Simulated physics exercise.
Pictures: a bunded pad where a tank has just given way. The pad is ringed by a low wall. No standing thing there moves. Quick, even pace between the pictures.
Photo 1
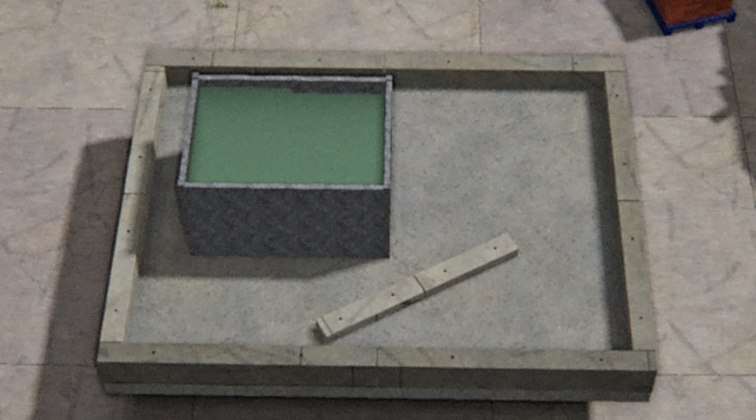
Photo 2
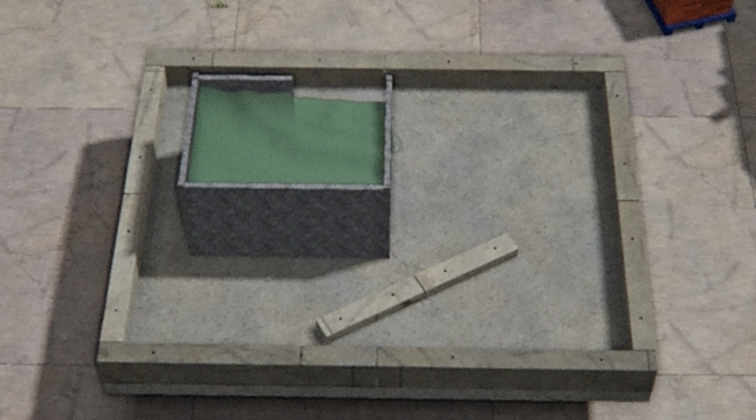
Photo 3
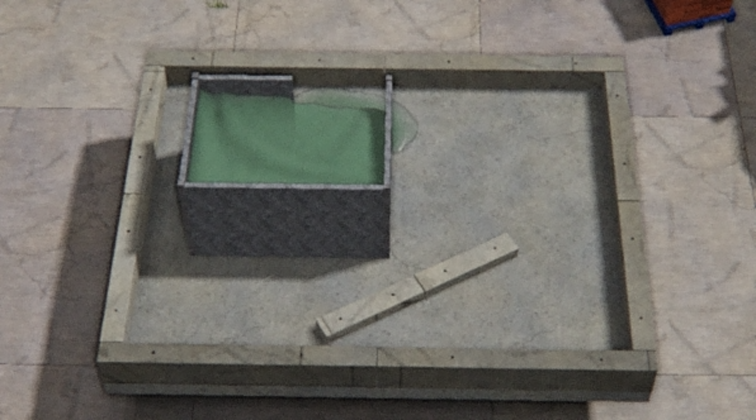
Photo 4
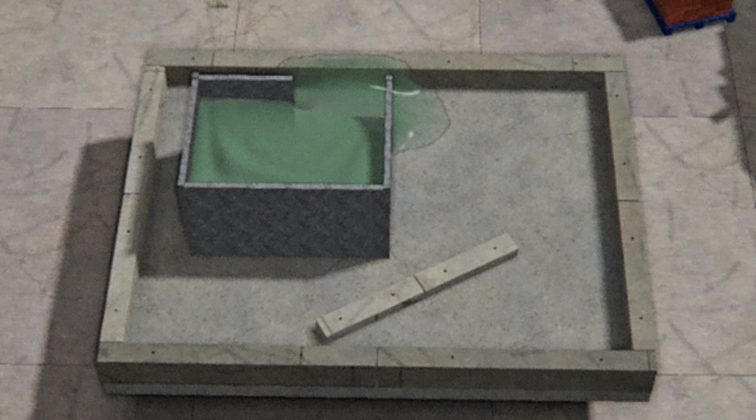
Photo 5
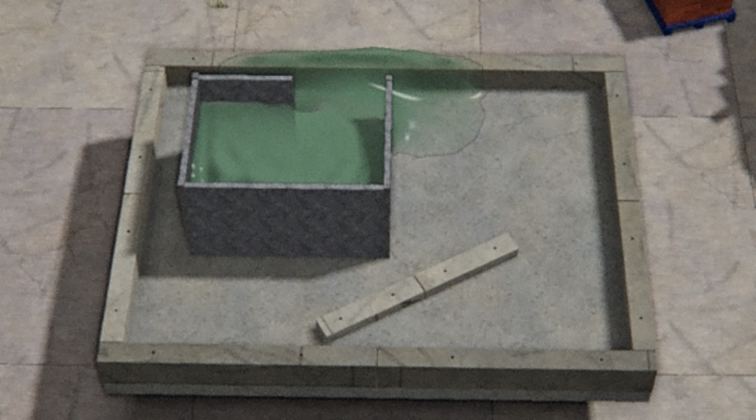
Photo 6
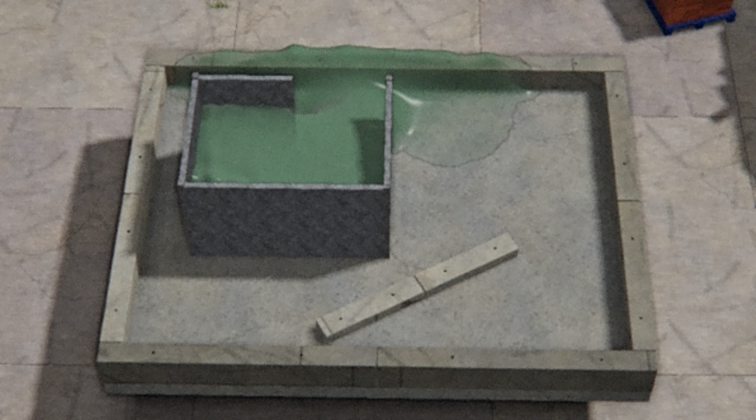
At the start, green water sits still in an open grey tank on a pad ringed by a low wall, with a loose-looking beam lying nearby. A gap opens in the tank's far side, and water pours out, spreading over the far wall and rightward across the pad as the tank's level drops.
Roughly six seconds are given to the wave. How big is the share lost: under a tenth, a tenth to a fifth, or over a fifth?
The share lost is over a fifth.
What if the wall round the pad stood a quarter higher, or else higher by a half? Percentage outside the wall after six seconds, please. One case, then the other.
14 and 8 per cent, in that order.
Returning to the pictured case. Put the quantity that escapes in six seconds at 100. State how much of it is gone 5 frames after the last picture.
Working it through, I arrive at 50 per cent.
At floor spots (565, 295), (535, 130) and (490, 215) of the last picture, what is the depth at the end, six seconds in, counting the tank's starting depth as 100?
In order: 16, 10, 6 %.
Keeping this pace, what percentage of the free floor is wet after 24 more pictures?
My estimate is near 85 per cent.
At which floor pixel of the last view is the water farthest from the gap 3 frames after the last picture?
Somewhere around (594, 92).
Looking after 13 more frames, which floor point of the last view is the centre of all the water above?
I'd put my finger on (340, 177).
A moment on, water covers 30 % of the floor; the low wall has let 8 % over.
Next, water covers 35 % of the floor; the low wall has let 13 % over.
Then, water covers 60 % of the floor; the low wall has let 24 % over.
Later, water covers 75 % of the floor; the low wall has let 26 % over.
In the end, water covers 85 % of the floor; the low wall has let 26 % over.
